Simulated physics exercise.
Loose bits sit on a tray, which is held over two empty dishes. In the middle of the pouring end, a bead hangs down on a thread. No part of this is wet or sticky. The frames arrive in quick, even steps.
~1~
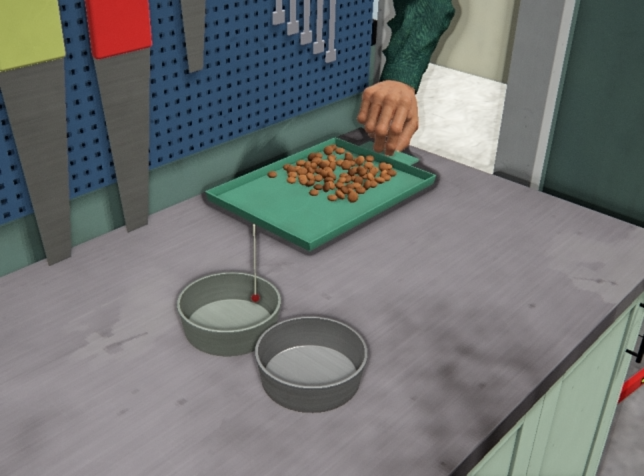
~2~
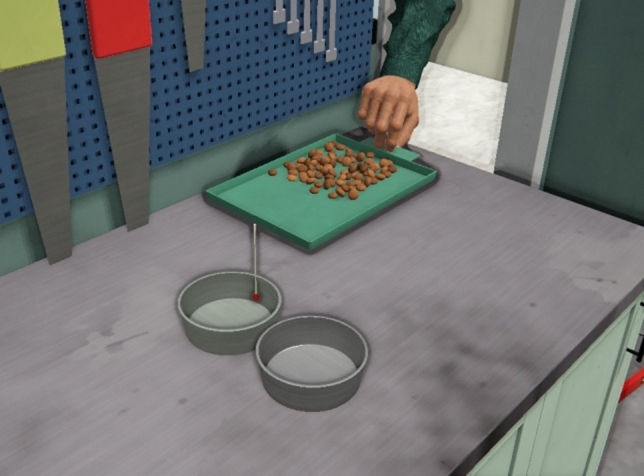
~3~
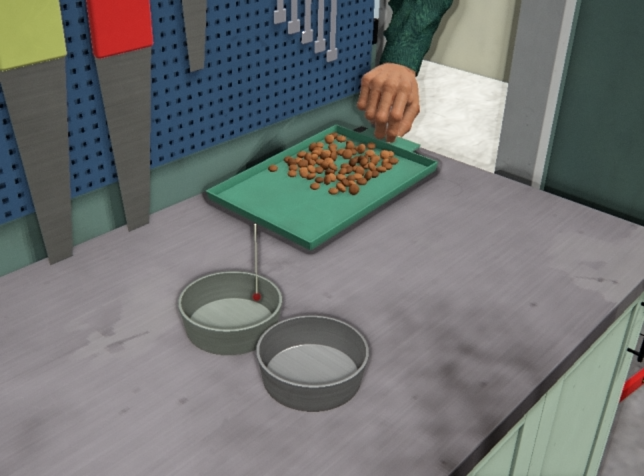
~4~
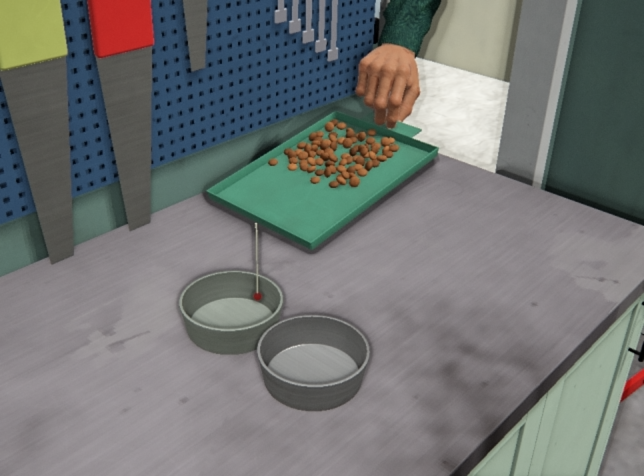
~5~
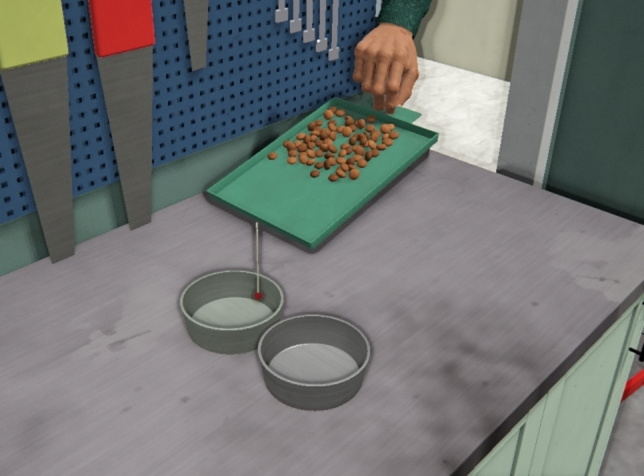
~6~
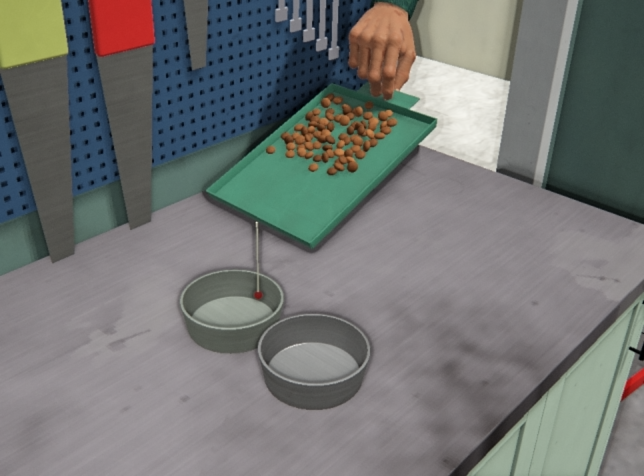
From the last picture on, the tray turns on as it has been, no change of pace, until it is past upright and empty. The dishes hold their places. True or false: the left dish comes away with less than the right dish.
False.
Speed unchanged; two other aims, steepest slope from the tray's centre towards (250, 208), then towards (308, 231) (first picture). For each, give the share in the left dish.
Roughly 80 % in the first case and 0 % in the second.
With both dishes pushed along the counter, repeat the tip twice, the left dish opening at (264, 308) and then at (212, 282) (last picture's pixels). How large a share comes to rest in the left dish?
40 and 30 in a hundred.
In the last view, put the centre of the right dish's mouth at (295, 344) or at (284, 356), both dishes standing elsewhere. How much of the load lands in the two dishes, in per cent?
It would be roughly 70 per cent in the first placement and roughly 80 per cent in the second.
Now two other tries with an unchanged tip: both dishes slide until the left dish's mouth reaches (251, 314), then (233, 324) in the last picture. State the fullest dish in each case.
The dish to the left, then the dish to the left.
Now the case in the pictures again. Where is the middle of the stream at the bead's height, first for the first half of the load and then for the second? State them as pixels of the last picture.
Starting near (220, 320), moving on to near (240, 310).
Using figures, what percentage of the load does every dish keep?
The share is 40 per cent in the left dish and 10 per cent in the right dish.
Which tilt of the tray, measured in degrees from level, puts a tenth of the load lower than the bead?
The angle is around 75°.
Soon after the last picture, tray tipped steeply; most on the tray; about a quarter in the air.
A little later, tray tipped past a quarter turn; about a third on the tray; a small part in the right dish; about a quarter in the left dish; about a third outside both; a stray few in the air.
Later still, tray tipped past a quarter turn; a small part in the right dish; about half in the left dish; about a third outside both.
At rest, tray tipped past a quarter turn; a small part in the right dish; about half in the left dish; about a third outside both.
